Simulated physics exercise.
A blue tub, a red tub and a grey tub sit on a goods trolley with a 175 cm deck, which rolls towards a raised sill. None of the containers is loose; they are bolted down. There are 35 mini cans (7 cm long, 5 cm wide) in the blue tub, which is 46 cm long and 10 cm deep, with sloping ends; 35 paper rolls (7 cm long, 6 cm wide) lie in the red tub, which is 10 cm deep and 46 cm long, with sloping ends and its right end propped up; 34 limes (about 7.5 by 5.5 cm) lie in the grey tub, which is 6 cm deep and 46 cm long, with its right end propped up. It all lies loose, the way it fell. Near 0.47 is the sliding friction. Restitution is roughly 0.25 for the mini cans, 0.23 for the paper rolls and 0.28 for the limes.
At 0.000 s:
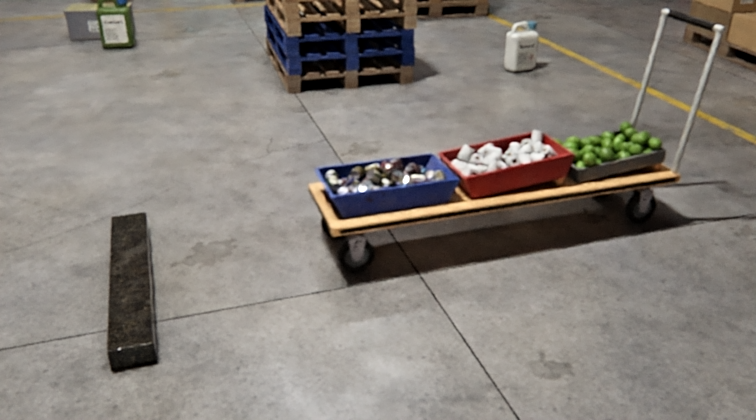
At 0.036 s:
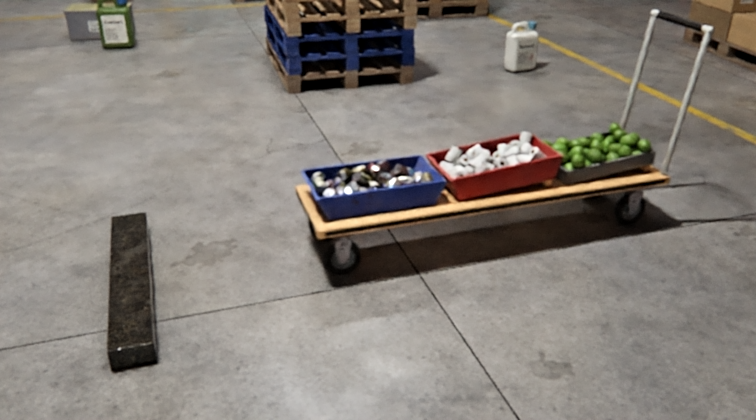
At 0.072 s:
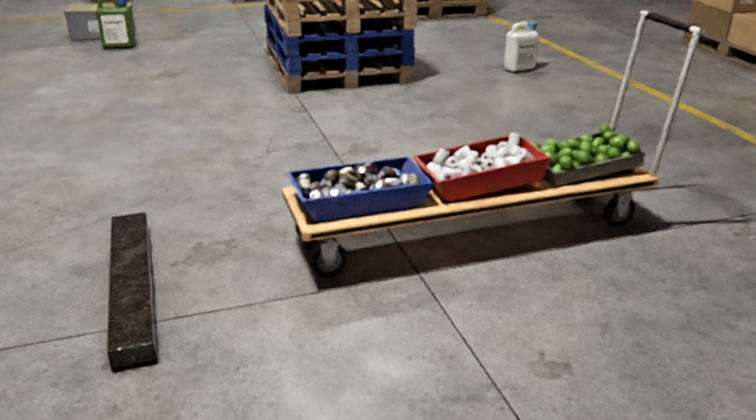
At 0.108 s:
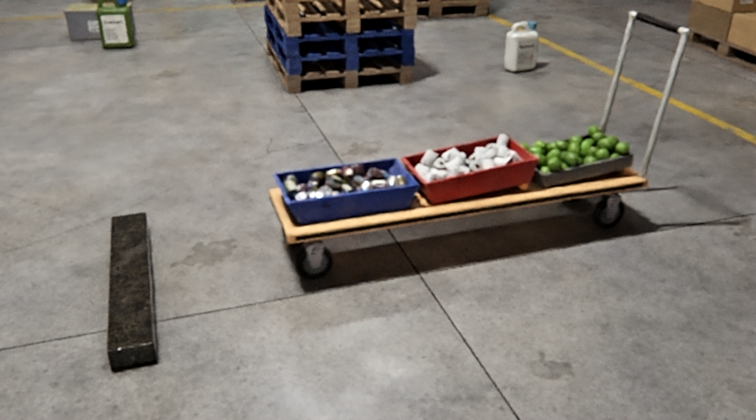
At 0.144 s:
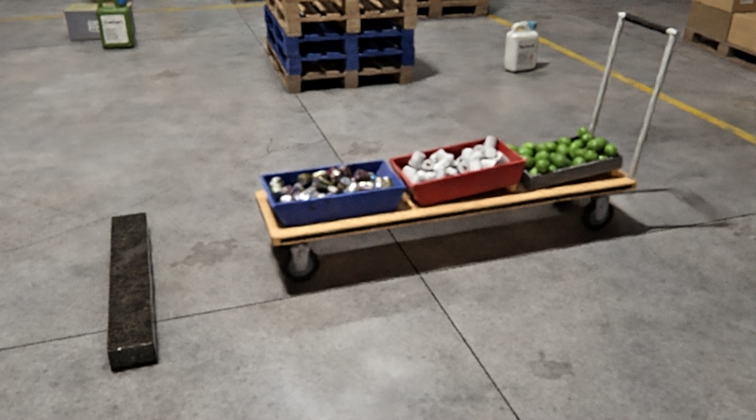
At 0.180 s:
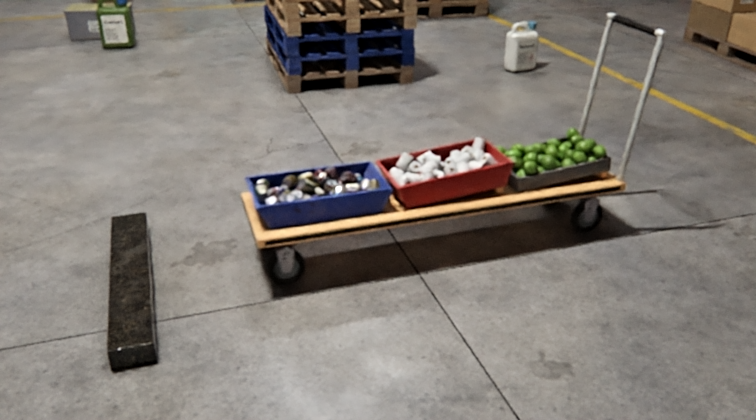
On a concrete warehouse floor, a low wooden trolley carries a blue tub of small cans, a red tub of white paper rolls and a grey tub of round green items. With nobody in view, it rolls slowly left, shortening the gap to a dark sill, its loads staying in their tubs.
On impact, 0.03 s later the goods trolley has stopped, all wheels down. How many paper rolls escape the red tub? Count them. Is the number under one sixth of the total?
Yes, A sixth is not reached.
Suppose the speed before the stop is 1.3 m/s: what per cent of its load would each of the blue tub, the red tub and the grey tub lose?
Blue tub 0 %, red tub 0 %, grey tub 10 %.
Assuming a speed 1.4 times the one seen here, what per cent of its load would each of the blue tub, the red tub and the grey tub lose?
Then the blue tub sheds 10 per cent, the red tub 20 per cent, and the grey tub 20 per cent.
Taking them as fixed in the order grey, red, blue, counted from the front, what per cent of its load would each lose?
Blue tub 0 %, red tub 10 %, grey tub 30 %.
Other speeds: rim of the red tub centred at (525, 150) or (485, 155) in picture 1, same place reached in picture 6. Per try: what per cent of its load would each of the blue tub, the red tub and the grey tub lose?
Try by try, the blue tub would lose 10 then 0 per cent, the red tub 10 then 0 per cent, and the grey tub 30 then 10 per cent.
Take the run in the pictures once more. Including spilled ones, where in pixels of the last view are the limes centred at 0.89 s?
Their middle is at about (438, 176).
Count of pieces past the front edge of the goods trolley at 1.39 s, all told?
I count about 0 pieces out front at that moment.
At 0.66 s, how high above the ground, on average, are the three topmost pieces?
44 cm.
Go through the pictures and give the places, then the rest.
In the first frame (each is followed by its nearest rim corner in this view), red tub, (466, 177); grey tub, (580, 169); 79 cm short of the stop; none out.
The second frame shows red tub, (453, 179); grey tub, (569, 171); 73 cm short of the stop.
The third frame shows red tub, (440, 181); grey tub, (557, 173); 66 cm short of the stop.
The fourth frame shows red tub, (427, 183); grey tub, (545, 174); 60 cm short of the stop.
The fifth frame shows red tub, (413, 185); grey tub, (533, 176); 54 cm short of the stop.
The sixth frame shows red tub, (400, 187); grey tub, (521, 178); 48 cm short of the stop; none out.
After 0.44 s, contact.
After 0.54 s, blue tub 35 in, 0 out, red tub 35 in, 0 out and grey tub 33 in, 1 out.
After 0.66 s, blue tub 35 in, 0 out, red tub 34 in, 1 out and grey tub 29 in, 5 out.
After 0.89 s, blue tub 35 in, 0 out, red tub 33 in, 2 out and grey tub 27 in, 7 out.
When it is over (at 1.39 s), blue tub 35 in, 0 out, red tub 33 in, 2 out and grey tub 27 in, 7 out. Asked share, 2 of 35, 6 per cent.
